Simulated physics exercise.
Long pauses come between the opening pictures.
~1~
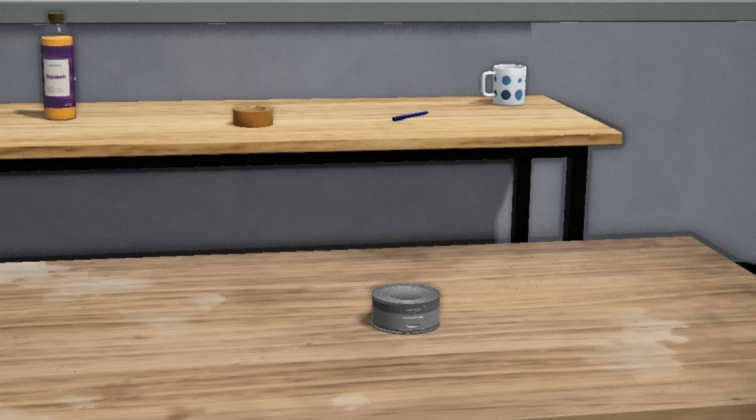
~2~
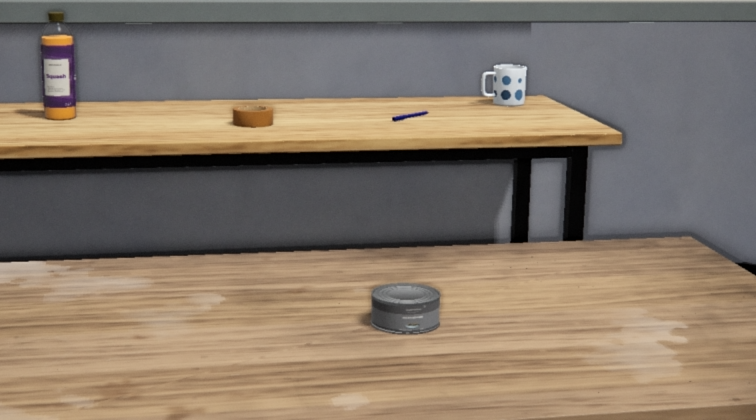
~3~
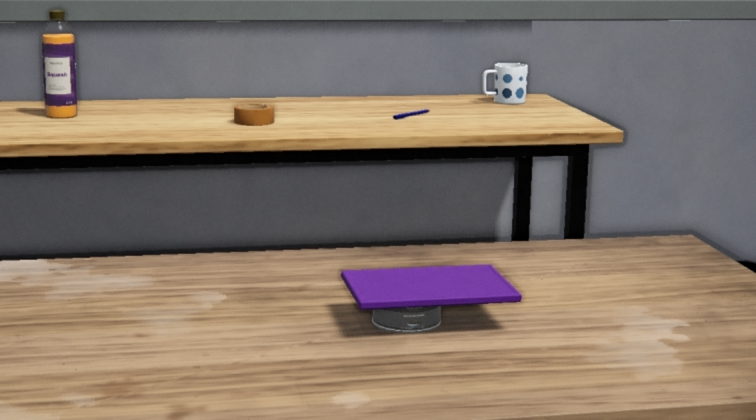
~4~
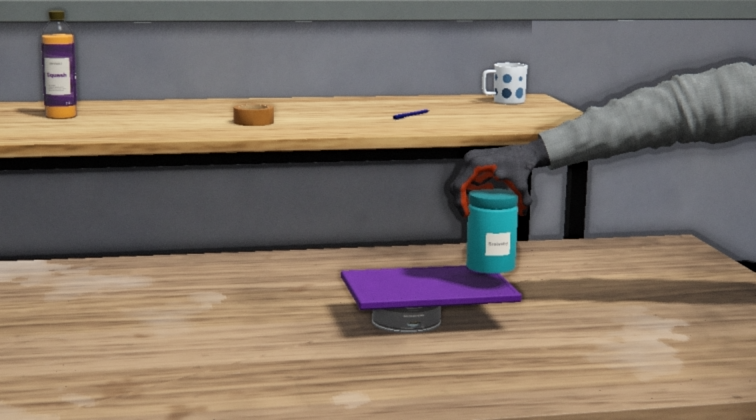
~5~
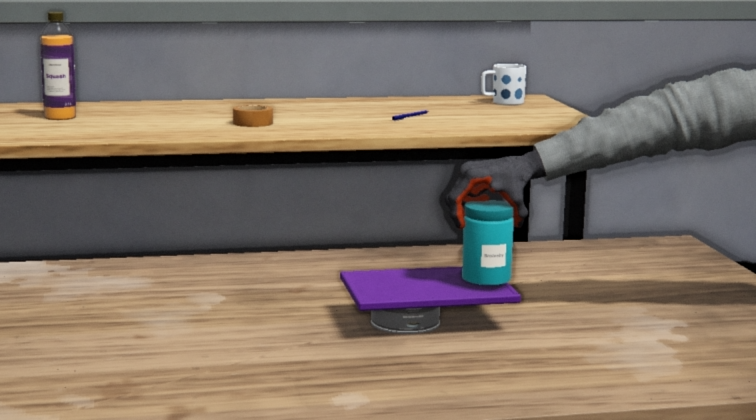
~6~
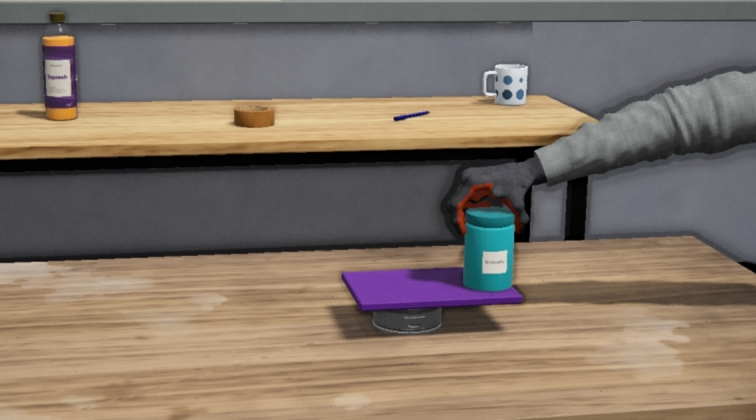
A gray-sleeved arm with a dark gloved hand enters from the right over a wooden table, seen from a still, slightly raised view, with another table behind holding an orange bottle, brown tape, a blue pen and a spotted mug. A small gray tin sits alone in front, then a flat purple lid appears on top. The hand lowers a turquoise jar onto the lid's right side, still holding it.
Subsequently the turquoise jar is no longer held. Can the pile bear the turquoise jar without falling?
My guess is that something will drop.
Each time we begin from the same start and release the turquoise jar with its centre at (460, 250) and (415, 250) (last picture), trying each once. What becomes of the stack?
The first time it tumbles down, but the second time it stays in place.
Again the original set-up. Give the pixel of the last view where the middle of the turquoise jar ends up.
At about (542, 290).
Then, 0.30 s after the last picture, turquoise jar now fallen; purple lid tipped 29° from how it was.
Then, 0.40 s after the last picture, purple lid tipped 24° from how it was.
Then, 0.80 s after the last picture, nothing new.
At rest, fallen, turquoise jar; the other 2 in place. Seen from the same camera at the end, turquoise jar near (542, 290). The stack gives way.
